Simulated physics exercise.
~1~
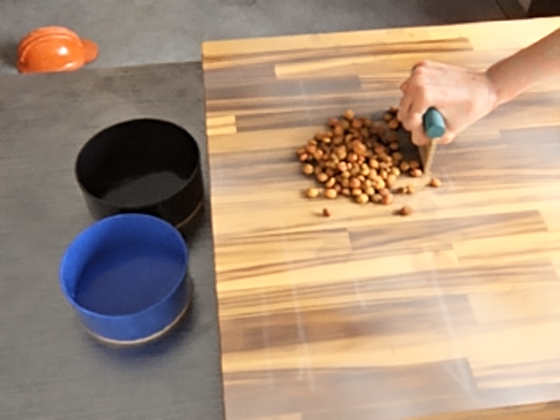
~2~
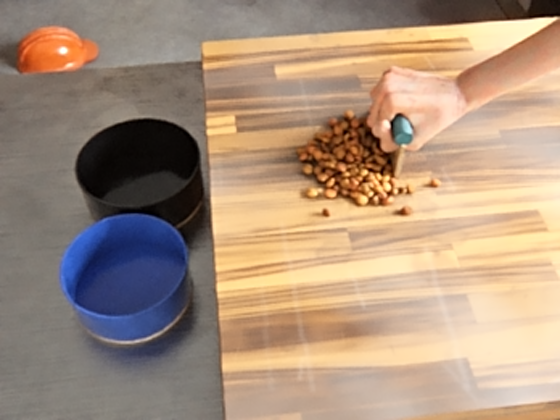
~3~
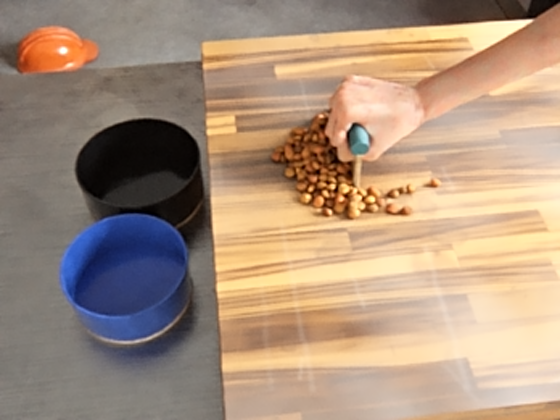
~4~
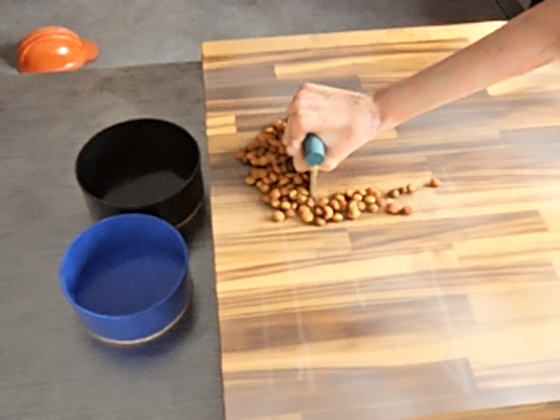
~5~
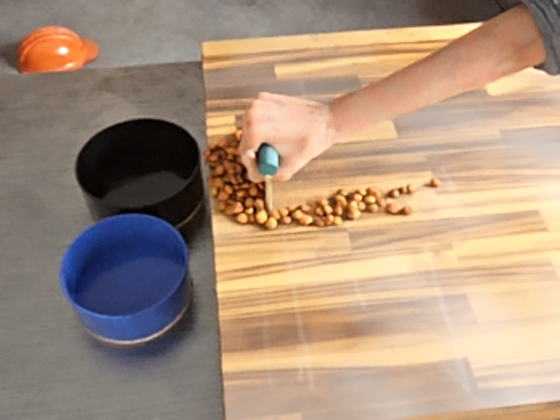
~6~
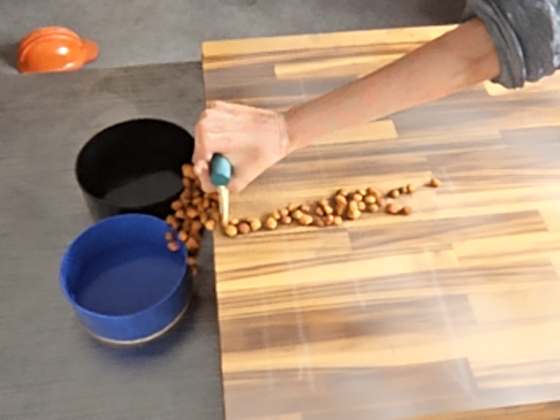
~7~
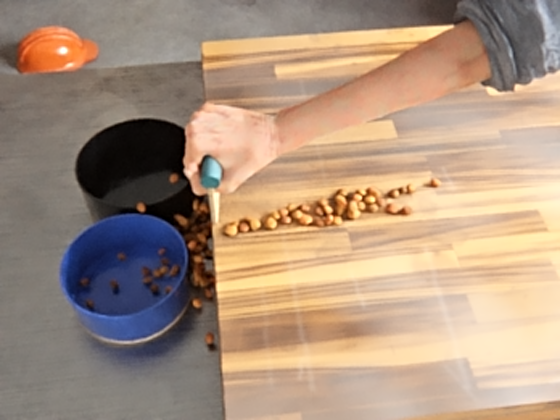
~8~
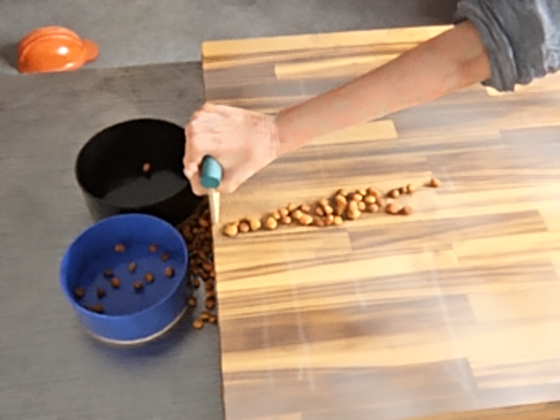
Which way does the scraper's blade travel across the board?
The blade moves to the left, toward the side of the board where the two pots stand.
